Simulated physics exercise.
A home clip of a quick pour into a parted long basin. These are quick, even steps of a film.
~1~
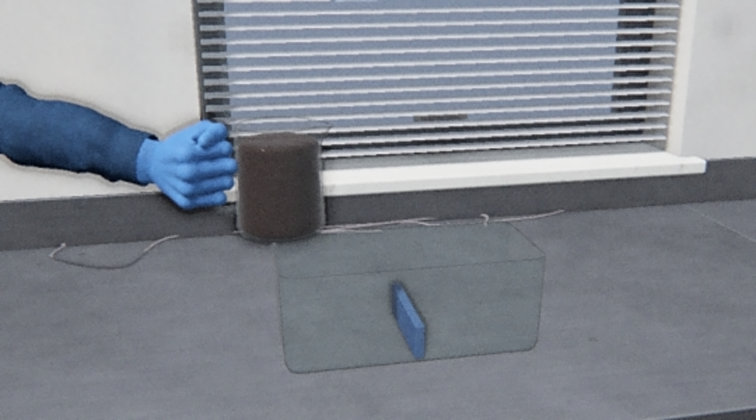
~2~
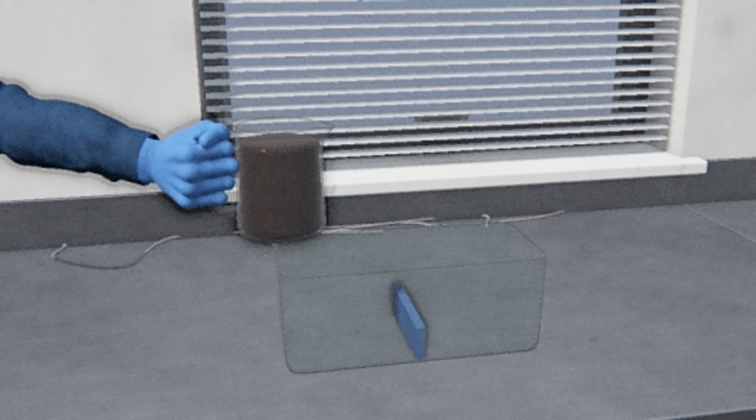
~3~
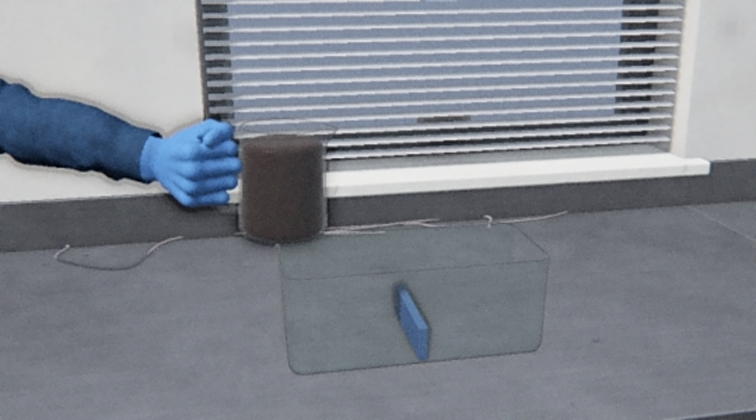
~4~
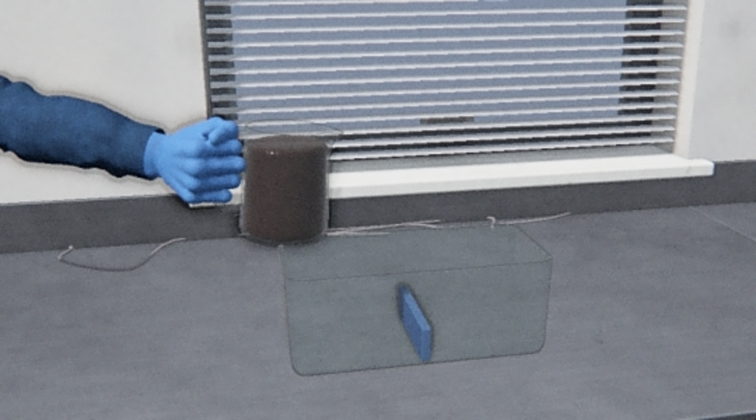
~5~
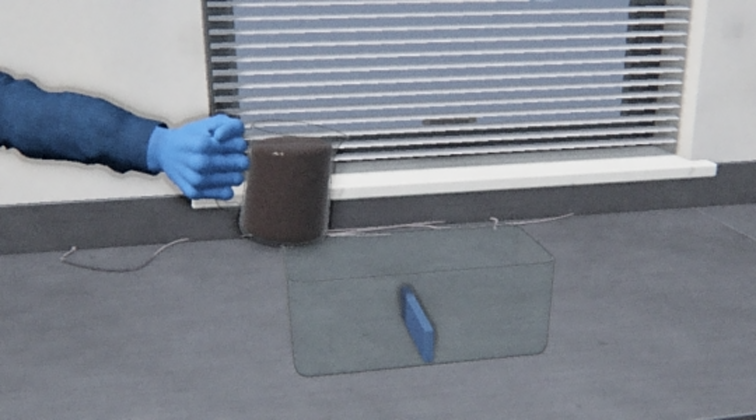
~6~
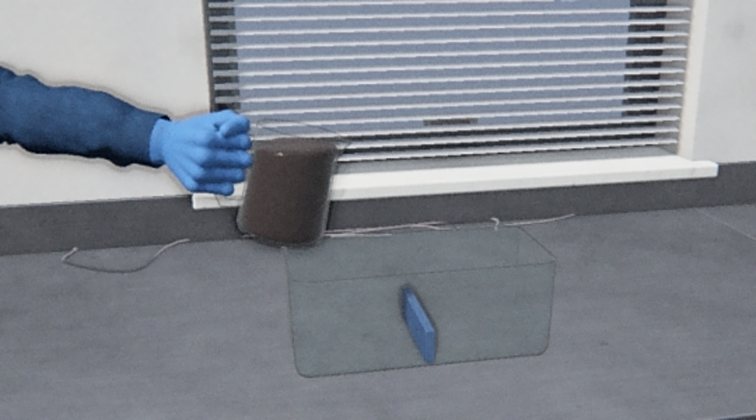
We see a blue-gloved hand beside a dark cylindrical container on a grey surface, behind a clear long basin with a blue divider; the container gradually tilts a little to the right as the hand shifts slightly with it.
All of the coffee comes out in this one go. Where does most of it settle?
The left-hand part.
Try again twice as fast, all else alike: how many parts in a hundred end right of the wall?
It comes to 15 per cent or so.
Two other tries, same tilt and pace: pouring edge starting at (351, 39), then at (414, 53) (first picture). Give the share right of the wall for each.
First some 80, then 85 per cent.
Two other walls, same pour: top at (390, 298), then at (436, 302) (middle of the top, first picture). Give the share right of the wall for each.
First some 40, then 5 per cent.
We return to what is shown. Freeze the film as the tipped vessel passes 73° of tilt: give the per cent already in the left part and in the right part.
Near 5 on the left, 0 on the right.
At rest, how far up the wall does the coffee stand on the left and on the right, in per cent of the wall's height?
Left: 70 %. Right: 10 %.
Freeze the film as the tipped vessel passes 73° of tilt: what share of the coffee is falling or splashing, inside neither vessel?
Near 15 %.
A moment on, the tilt is 73° and 82 per cent is still to pour, 5 is left of the wall and 1 right of it.
Next, the tilt is 106° and 29 per cent is still to pour, 47 is left of the wall and 11 right of it.
Then the tilt is 109° and 3 per cent is still to pour, 82 is left of the wall and 12 right of it.
Later the tilt is 109° and 0 per cent is still to pour, 83 is left of the wall and 16 right of it.
In the end 83 per cent lies left of the wall, 16 right of it and 1 outside.
